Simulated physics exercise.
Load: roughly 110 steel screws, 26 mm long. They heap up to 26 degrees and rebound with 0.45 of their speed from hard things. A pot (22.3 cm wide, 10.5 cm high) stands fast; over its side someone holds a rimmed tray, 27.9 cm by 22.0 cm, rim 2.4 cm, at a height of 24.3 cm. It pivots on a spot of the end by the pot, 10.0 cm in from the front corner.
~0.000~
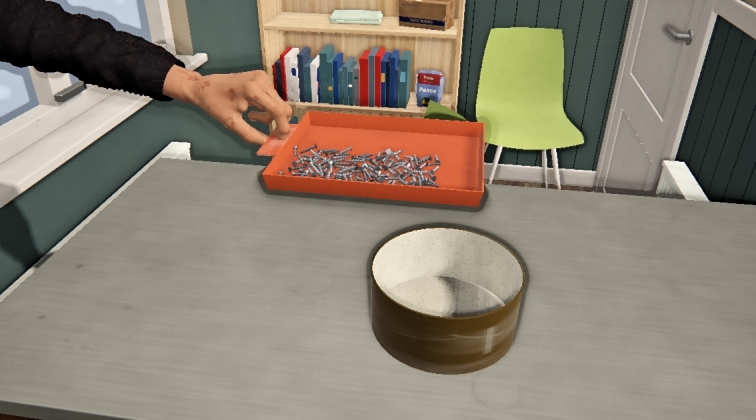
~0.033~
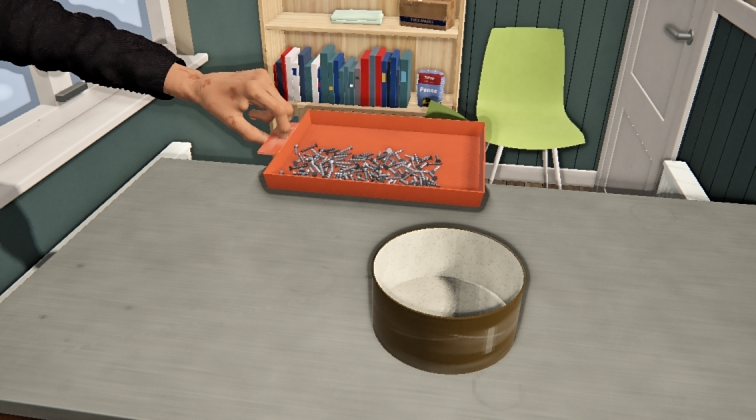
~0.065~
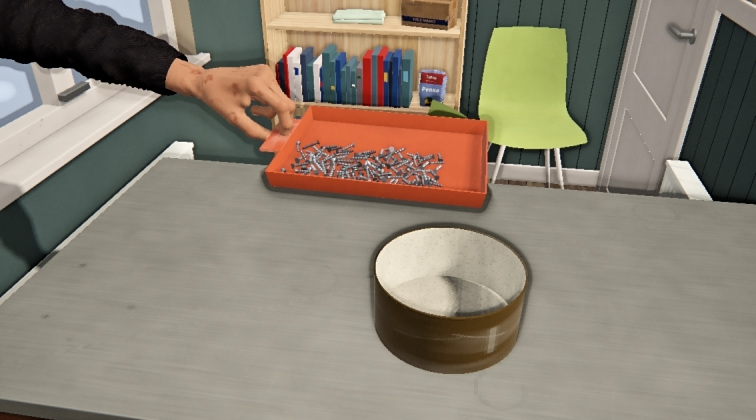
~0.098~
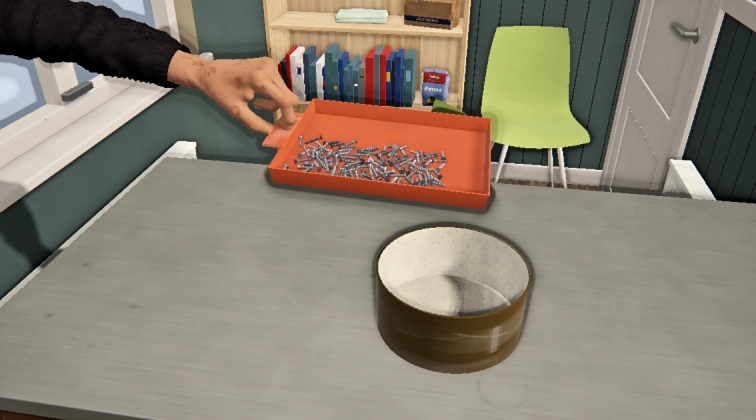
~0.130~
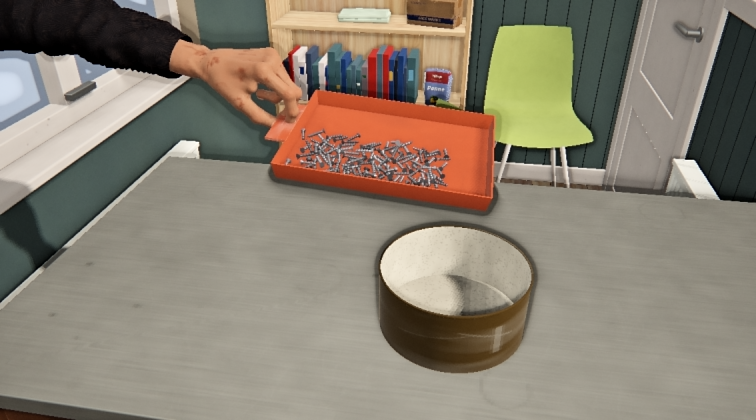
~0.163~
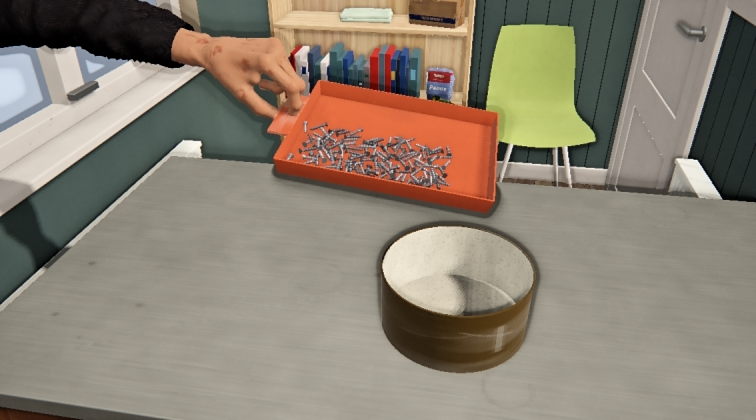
In this clip, a hand holds an orange rimmed tray of small metal screws behind a round brown pot on a gray table; the tray starts level, then tilts slightly, its left side rising and its right front corner lowest.
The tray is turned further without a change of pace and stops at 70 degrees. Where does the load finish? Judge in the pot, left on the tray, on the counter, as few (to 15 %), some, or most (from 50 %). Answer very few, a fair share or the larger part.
Pot: The larger part, tray: A fair share, counter: Very few.
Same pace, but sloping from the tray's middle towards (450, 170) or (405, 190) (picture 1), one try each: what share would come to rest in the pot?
About 45 and 40 per cent.
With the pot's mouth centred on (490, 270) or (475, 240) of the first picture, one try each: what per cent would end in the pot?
About 65 and 10 per cent.
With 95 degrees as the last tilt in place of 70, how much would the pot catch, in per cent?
In that case some 100 per cent.
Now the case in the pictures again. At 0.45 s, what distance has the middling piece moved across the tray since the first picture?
About 3 cm.
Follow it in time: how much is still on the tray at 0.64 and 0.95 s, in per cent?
In turn: 100, 60.
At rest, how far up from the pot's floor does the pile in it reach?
Roughly 1.5 cm.
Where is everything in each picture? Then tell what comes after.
The first frame shows tray tilt 0 degrees, front corners at (267, 173) and (479, 190); middle of the pieces at (358, 172); pot at (447, 268).
The second frame shows tray tilt 0 degrees, front corners at (268, 172) and (480, 190); middle of the pieces at (359, 171).
The third frame shows tray tilt 2 degrees, front corners at (270, 170) and (483, 191); middle of the pieces at (361, 170).
The fourth frame shows tray tilt 4 degrees, front corners at (273, 166) and (486, 193), lowest corner right front; middle of the pieces at (363, 167).
The fifth frame shows tray tilt 7 degrees, front corners at (276, 162) and (488, 196), lowest corner right front; middle of the pieces at (366, 163).
The sixth frame shows tray tilt 11 degrees, front corners at (278, 157) and (491, 198), lowest corner right front; middle of the pieces at (369, 160); pot at (457, 266). The tray's pace is about 100 degrees a second.
After 0.45 s, tilt 40 degrees; the tray holds 100 %, the pot 0 %.
After 0.64 s, tilt 59 degrees; the tray holds 100 %, the pot 0 %.
After 0.95 s, tilt 70 degrees; the tray holds 60 %, the pot 30 %.
In the end, at 2.2 s, pot 60 %, tray 40 %, counter 0 %.
